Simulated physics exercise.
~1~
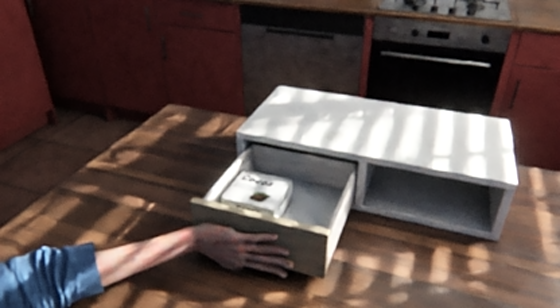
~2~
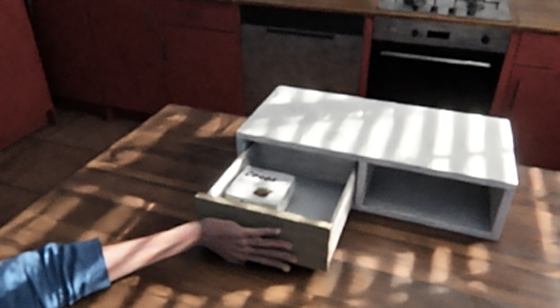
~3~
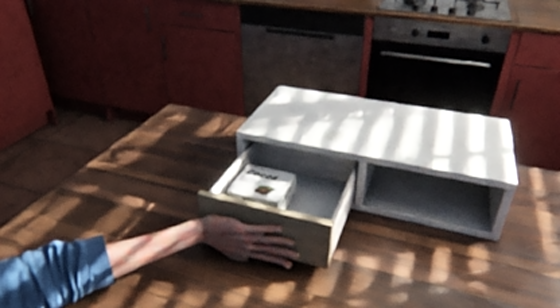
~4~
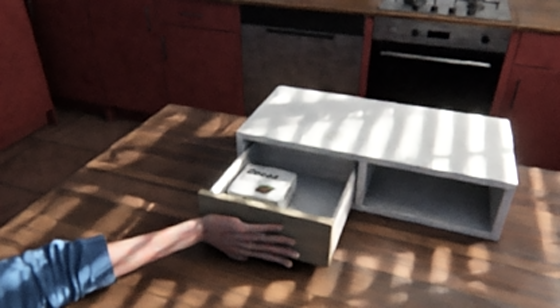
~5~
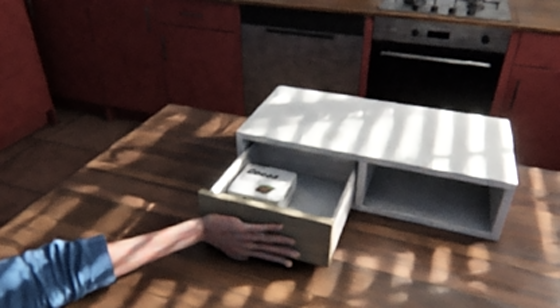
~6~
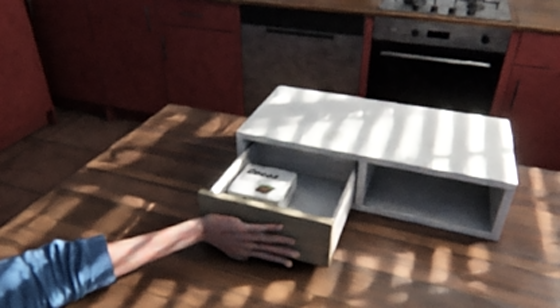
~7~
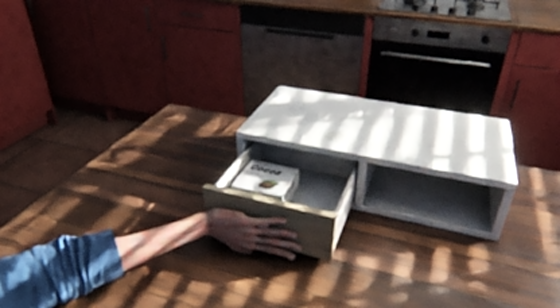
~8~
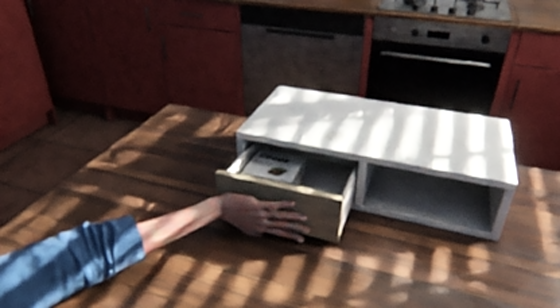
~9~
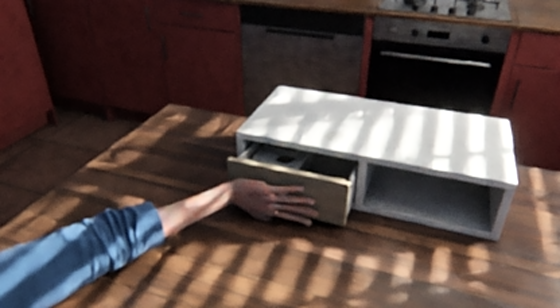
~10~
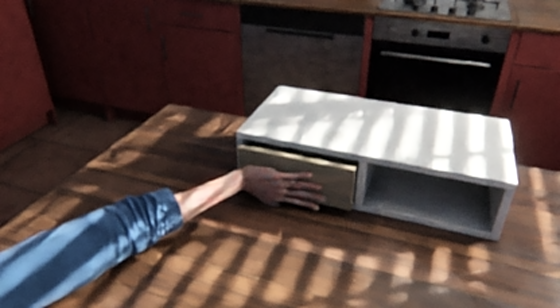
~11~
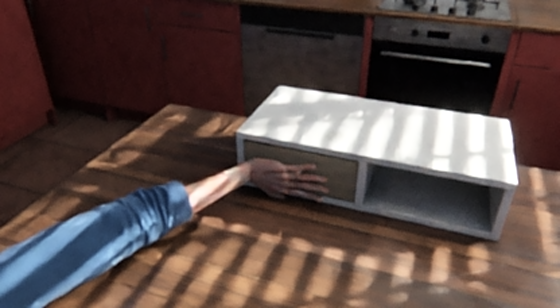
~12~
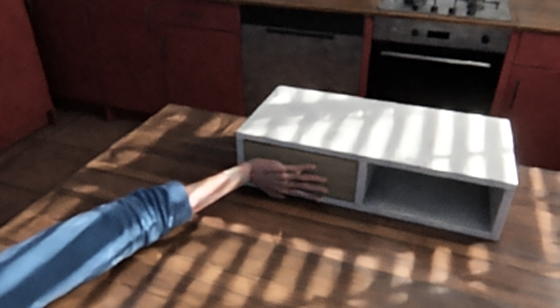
At the start, a hand in a blue sleeve rests on the front of an open drawer in a low, pale cabinet on a wooden table, with a small white box lying inside. The drawer shifts inward very slightly, then stays still for a while with the hand against it. Next, the hand pushes steadily, and the drawer slides back into the cabinet, carrying the box along. The box gradually disappears beneath the cabinet top as the opening narrows. Finally, the drawer shuts flush beside the empty open compartment, and the hand remains resting on its front.
